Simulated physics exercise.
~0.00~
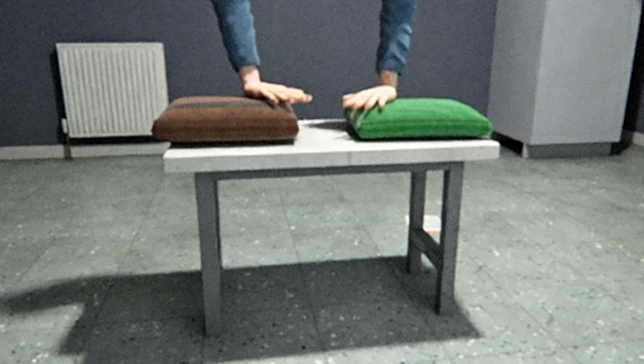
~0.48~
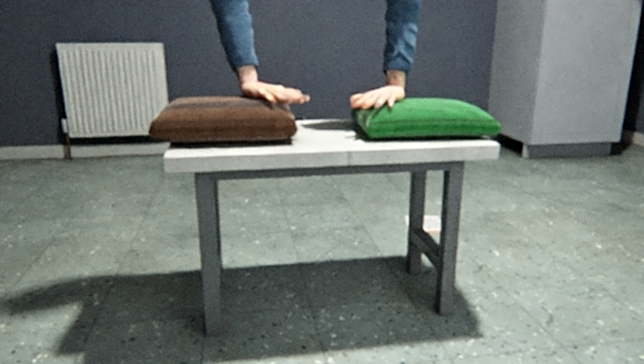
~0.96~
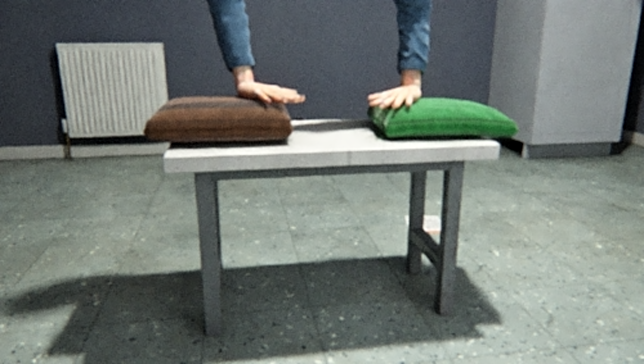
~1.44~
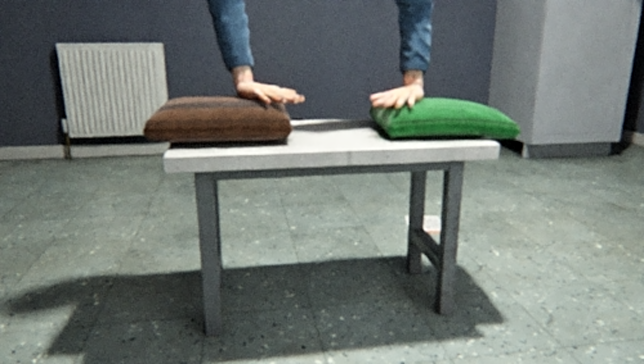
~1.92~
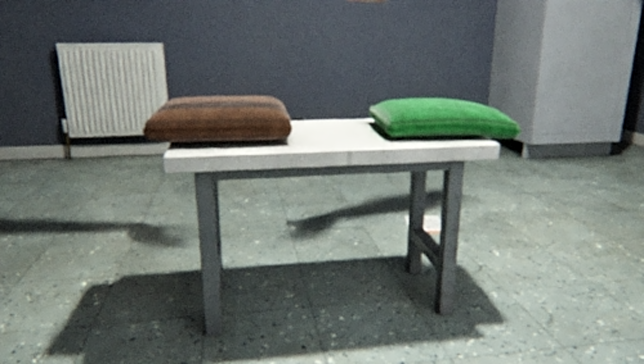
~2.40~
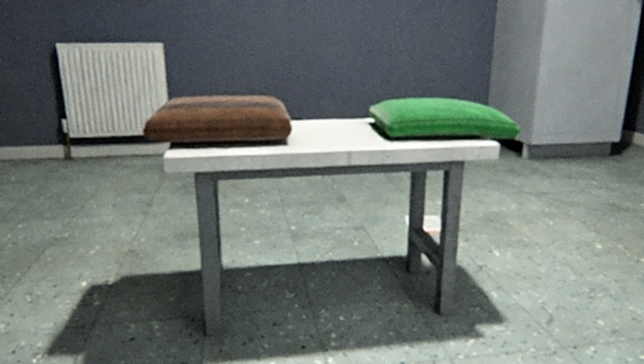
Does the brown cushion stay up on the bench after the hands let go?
Yes, the brown cushion stays on top of the bench at its left end, and the green cushion stays up at the right end too.
